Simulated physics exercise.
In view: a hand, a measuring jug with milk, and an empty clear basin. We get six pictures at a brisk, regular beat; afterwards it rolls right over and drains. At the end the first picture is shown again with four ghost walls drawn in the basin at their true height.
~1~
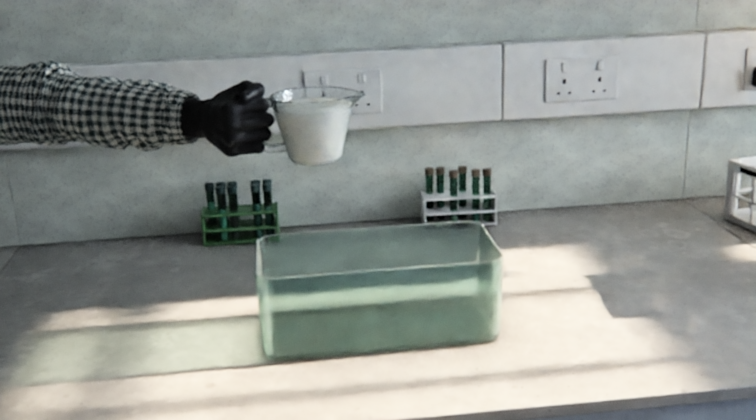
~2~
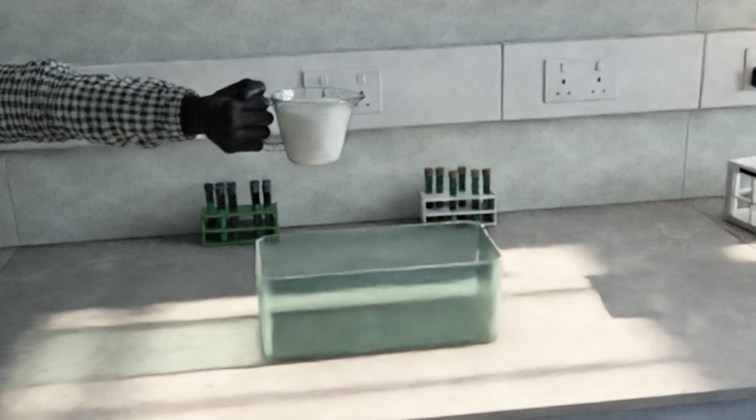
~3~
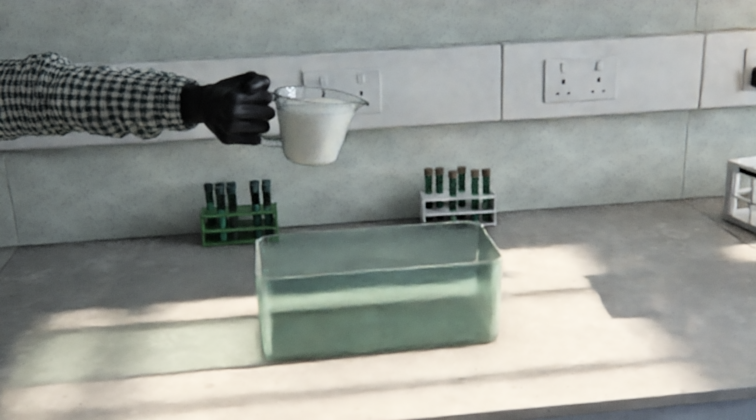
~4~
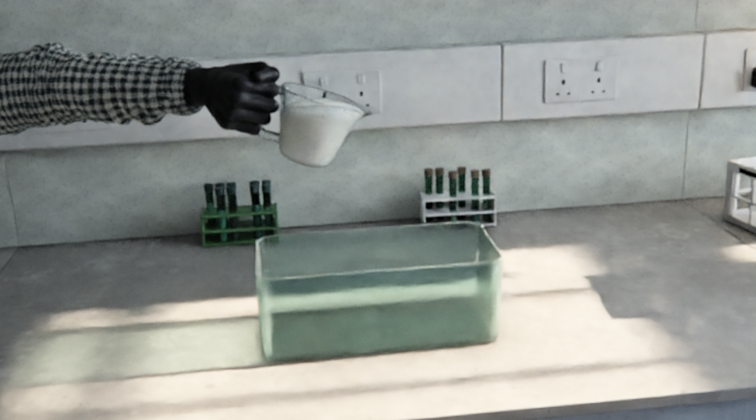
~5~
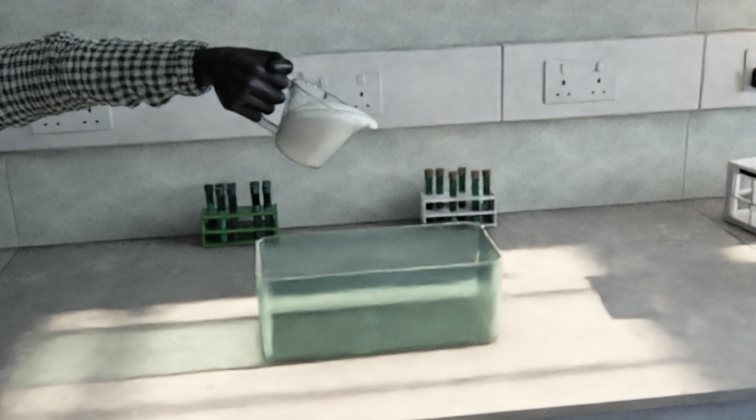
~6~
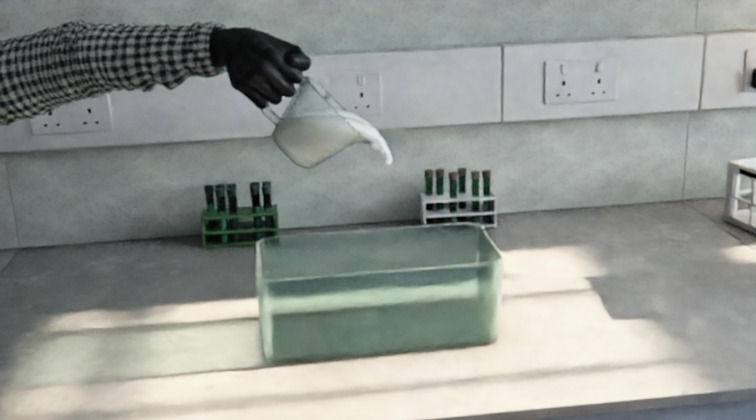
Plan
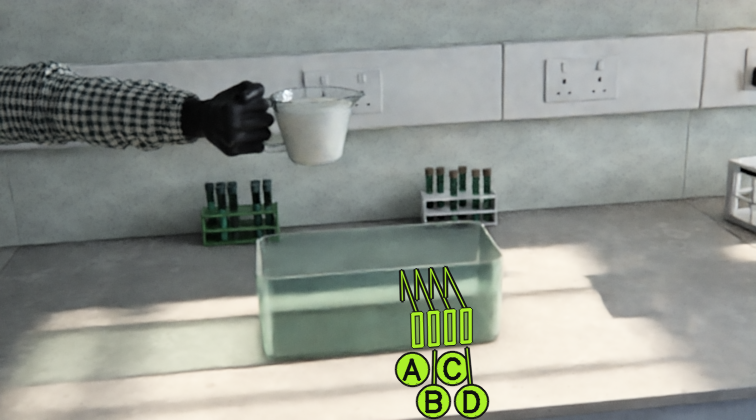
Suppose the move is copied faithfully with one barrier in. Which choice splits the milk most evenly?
I would pick slot A.
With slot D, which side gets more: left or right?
The left side.
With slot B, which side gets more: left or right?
The left one.
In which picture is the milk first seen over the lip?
Picture 5.
On the marked copy, A at (418, 352); B at (434, 351); C at (450, 349); D at (466, 348).
If A is chosen, about 52 % ends left of the wall and 45 % right of it; 3 % is lost outside.
If B is chosen, about 77 % ends left of the wall and 19 % right of it; 4 % is lost outside.
If C is chosen, about 90 % ends left of the wall and 5 % right of it; 5 % is lost outside.
If D is chosen, about 91 % ends left of the wall and 5 % right of it; 3 % is lost outside.
